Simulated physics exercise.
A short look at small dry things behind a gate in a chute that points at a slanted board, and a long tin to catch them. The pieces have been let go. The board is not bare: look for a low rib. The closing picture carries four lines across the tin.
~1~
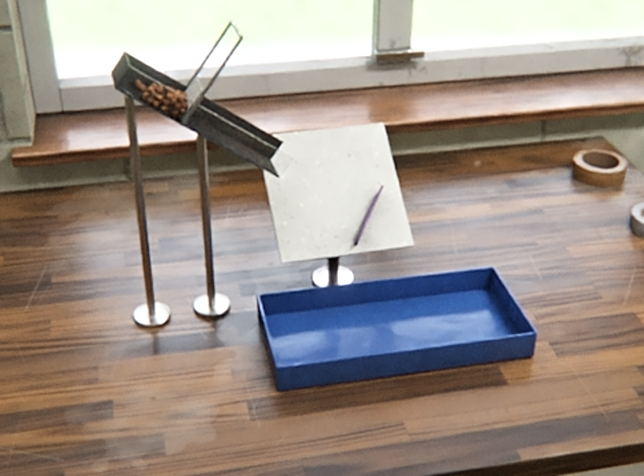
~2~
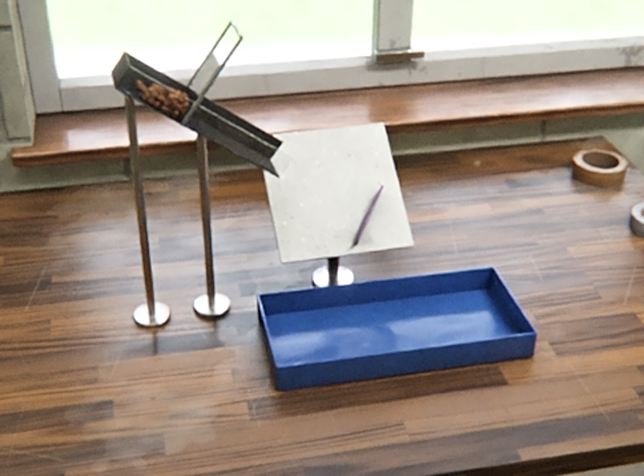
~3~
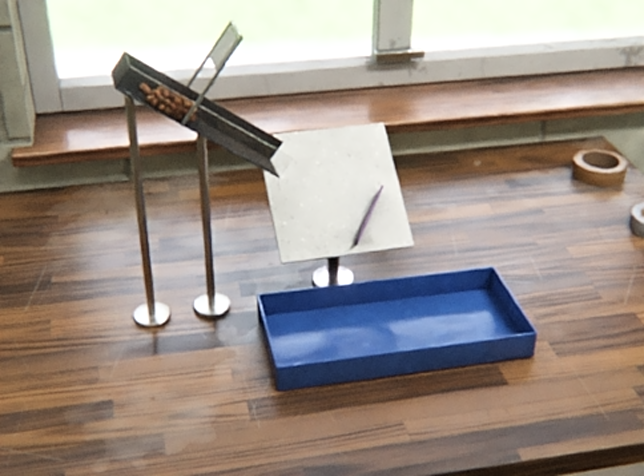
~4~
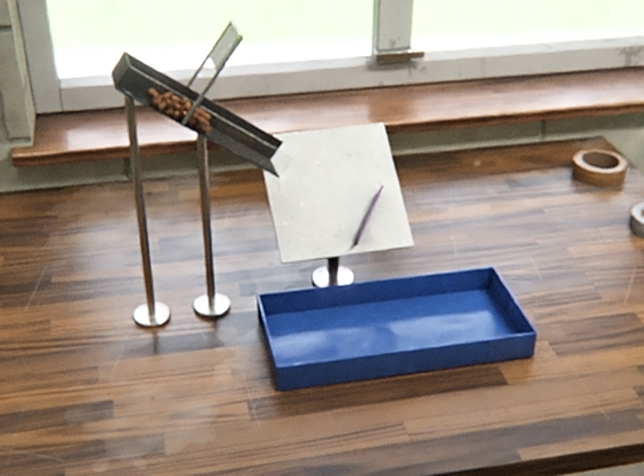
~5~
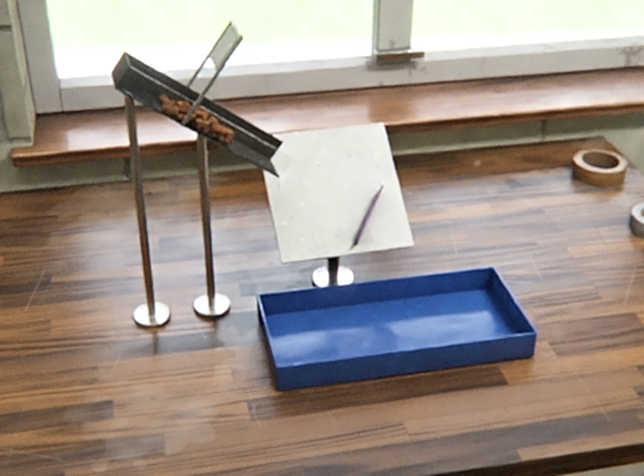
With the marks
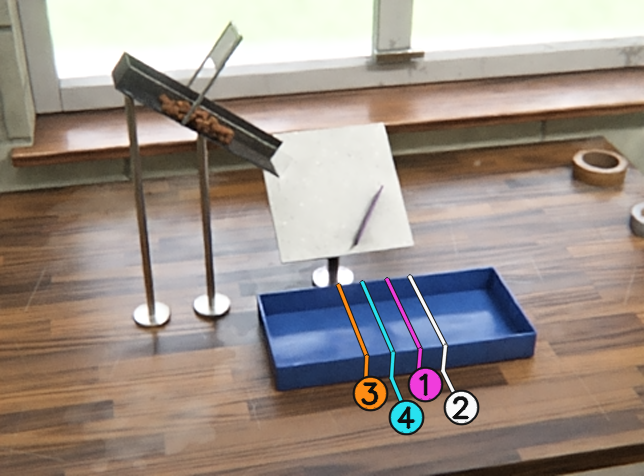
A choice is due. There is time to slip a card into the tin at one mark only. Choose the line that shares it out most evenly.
The answer is line 3.
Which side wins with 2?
More lands on the left.
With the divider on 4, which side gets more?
The left side.
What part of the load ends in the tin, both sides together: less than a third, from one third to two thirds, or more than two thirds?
More than two thirds.
On the marked copy, line 1 crosses the front rim at (419, 348); line 2 crosses the front rim at (445, 345); line 3 crosses the front rim at (366, 355); line 4 crosses the front rim at (392, 352).
Choosing 1, of what is caught, nearly all on the left of the divider, a stray few on the right.
Choosing 2, of what is caught, nearly all on the left of the divider, a stray few on the right.
Choosing 3, of what is caught, about half on the left of the divider, about half on the right.
Choosing 4, of what is caught, nearly all on the left of the divider, a small part on the right.
